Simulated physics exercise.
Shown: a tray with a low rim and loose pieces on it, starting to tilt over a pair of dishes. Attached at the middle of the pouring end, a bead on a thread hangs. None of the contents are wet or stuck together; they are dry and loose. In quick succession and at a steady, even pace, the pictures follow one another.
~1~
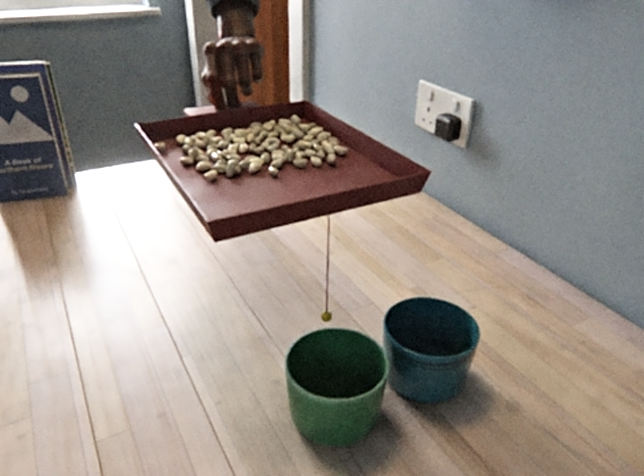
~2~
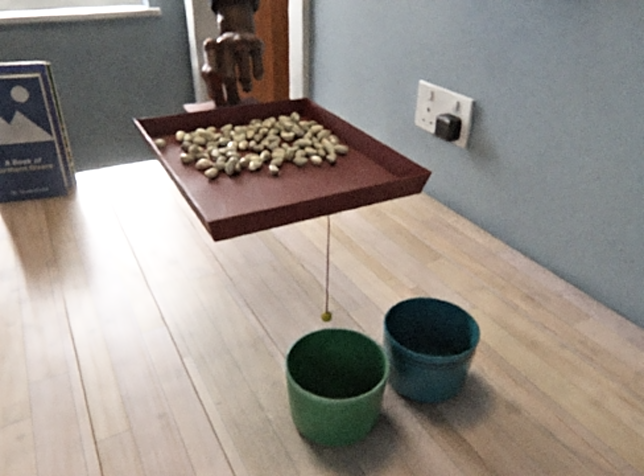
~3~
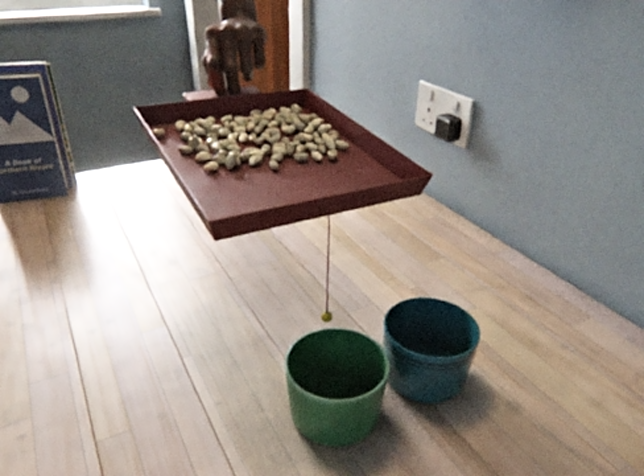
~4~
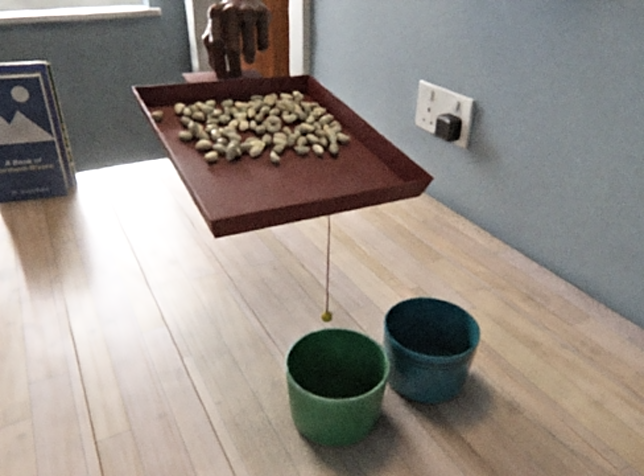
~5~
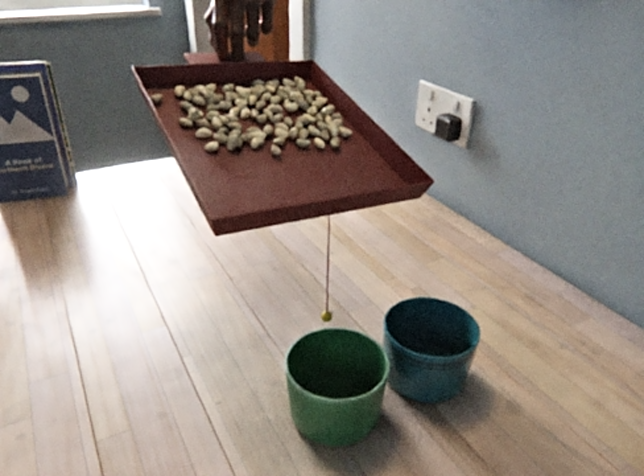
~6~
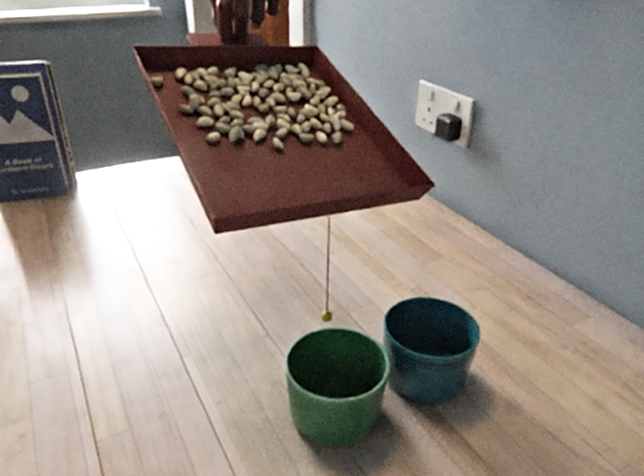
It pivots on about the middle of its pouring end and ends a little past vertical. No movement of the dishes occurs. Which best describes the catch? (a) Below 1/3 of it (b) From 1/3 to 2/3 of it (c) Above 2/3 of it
c.
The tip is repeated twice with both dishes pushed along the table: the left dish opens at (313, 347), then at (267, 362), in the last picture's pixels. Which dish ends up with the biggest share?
Try one: The right-side dish. Try two: The right-side dish.
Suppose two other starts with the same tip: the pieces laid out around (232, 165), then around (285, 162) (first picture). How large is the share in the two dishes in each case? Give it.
In order, 60 per cent then 80 per cent.
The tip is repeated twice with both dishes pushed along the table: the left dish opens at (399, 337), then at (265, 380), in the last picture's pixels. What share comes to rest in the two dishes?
Some 60 percent in the first case, 50 percent in the second.
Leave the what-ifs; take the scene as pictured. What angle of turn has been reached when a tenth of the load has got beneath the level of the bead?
Somewhere around 85 degrees.
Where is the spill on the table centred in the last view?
(420, 445), roughly.
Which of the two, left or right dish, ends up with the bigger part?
Result - fuller dish: Right-side dish.
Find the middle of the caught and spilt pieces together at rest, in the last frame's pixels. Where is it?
About (412, 376).
Shortly afterwards, tray tipped steeply; all but a few on the tray; a little in the air.
Next, tray tipped past a quarter turn; near two thirds on the tray; a little in the left dish; a little in the right dish; only a few outside both; a little in the air.
Some moments later, tray tipped past a quarter turn; near a quarter in the left dish; near half in the right dish; a little outside both.
In the end, tray tipped past a quarter turn; near a quarter in the left dish; near half in the right dish; a little outside both.
